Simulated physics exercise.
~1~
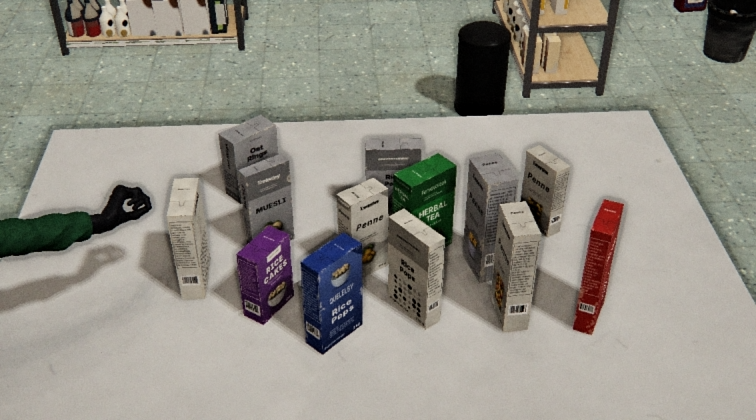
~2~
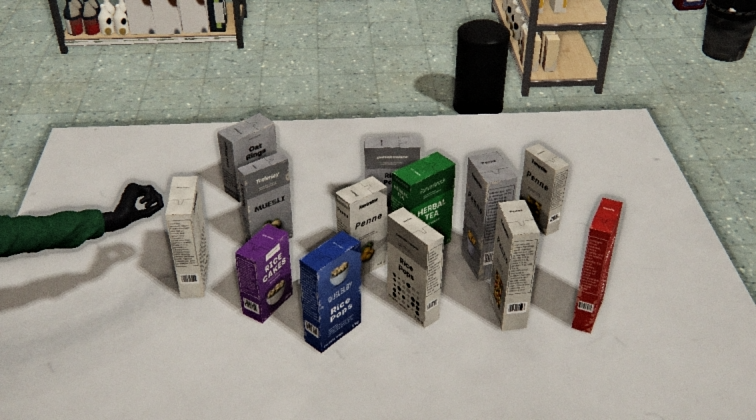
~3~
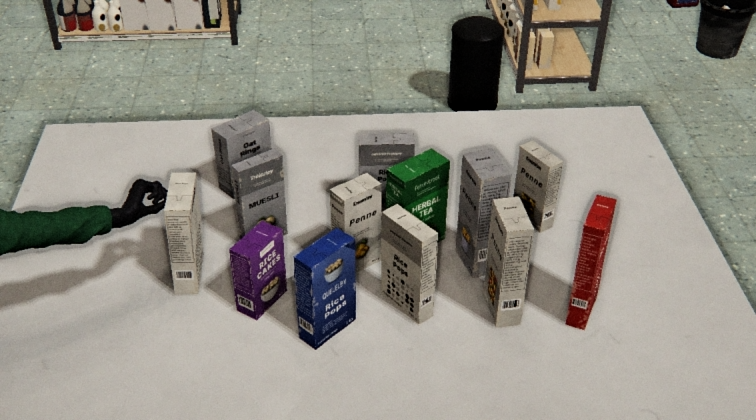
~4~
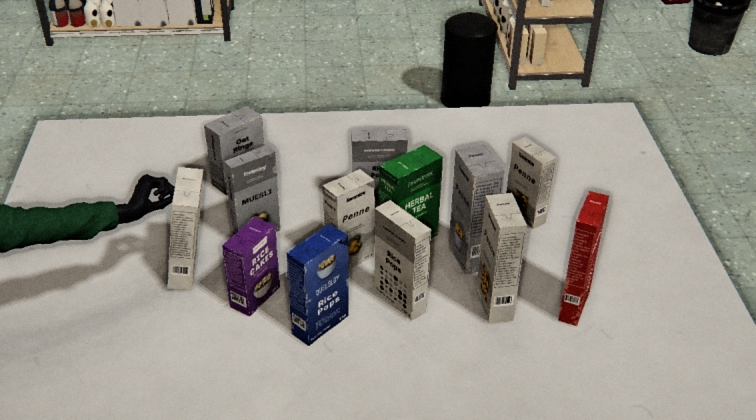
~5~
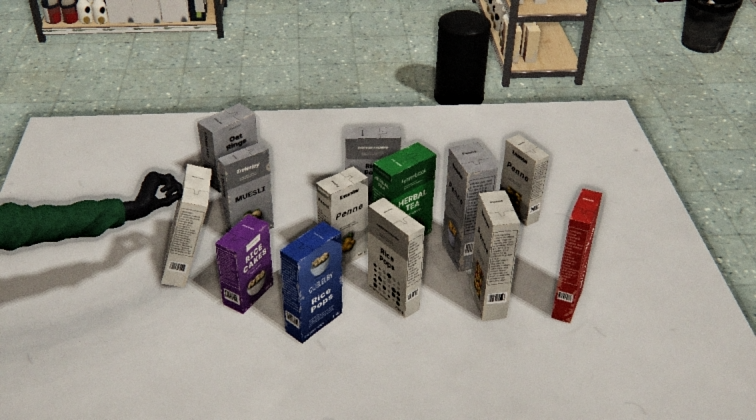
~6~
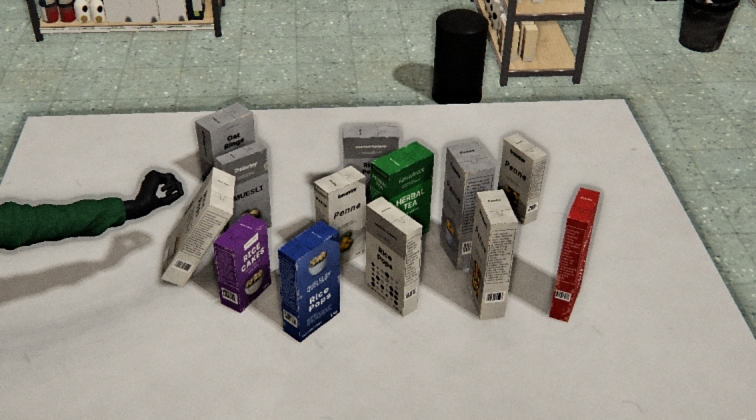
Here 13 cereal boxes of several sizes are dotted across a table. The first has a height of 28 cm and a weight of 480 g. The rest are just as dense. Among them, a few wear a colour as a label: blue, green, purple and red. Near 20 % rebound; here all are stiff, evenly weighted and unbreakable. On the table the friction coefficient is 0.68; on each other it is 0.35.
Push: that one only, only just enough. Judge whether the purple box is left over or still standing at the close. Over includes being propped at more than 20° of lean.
At the close the purple box is over.
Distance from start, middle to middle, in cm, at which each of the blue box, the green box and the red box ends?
Roughly blue 20 cm, green 0 cm, red 0 cm.
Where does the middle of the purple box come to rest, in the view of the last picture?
Near (282, 304).
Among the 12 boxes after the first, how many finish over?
Count: 2.
Then, 0.29 s past the last view, 1 of the 12 other boxes over; purple box 45° from how it stood; blue box 4° from how it stood.
Then, 0.59 s past the last view, 2 of the 12 other boxes over; purple box 73° from how it stood; blue box lying flat.
In the end, 2 of the 12 other boxes over; purple box lying flat; blue box lying flat; green box unmoved. Ten left standing. From the last view, middles, purple box near (282, 304), blue box near (367, 346).
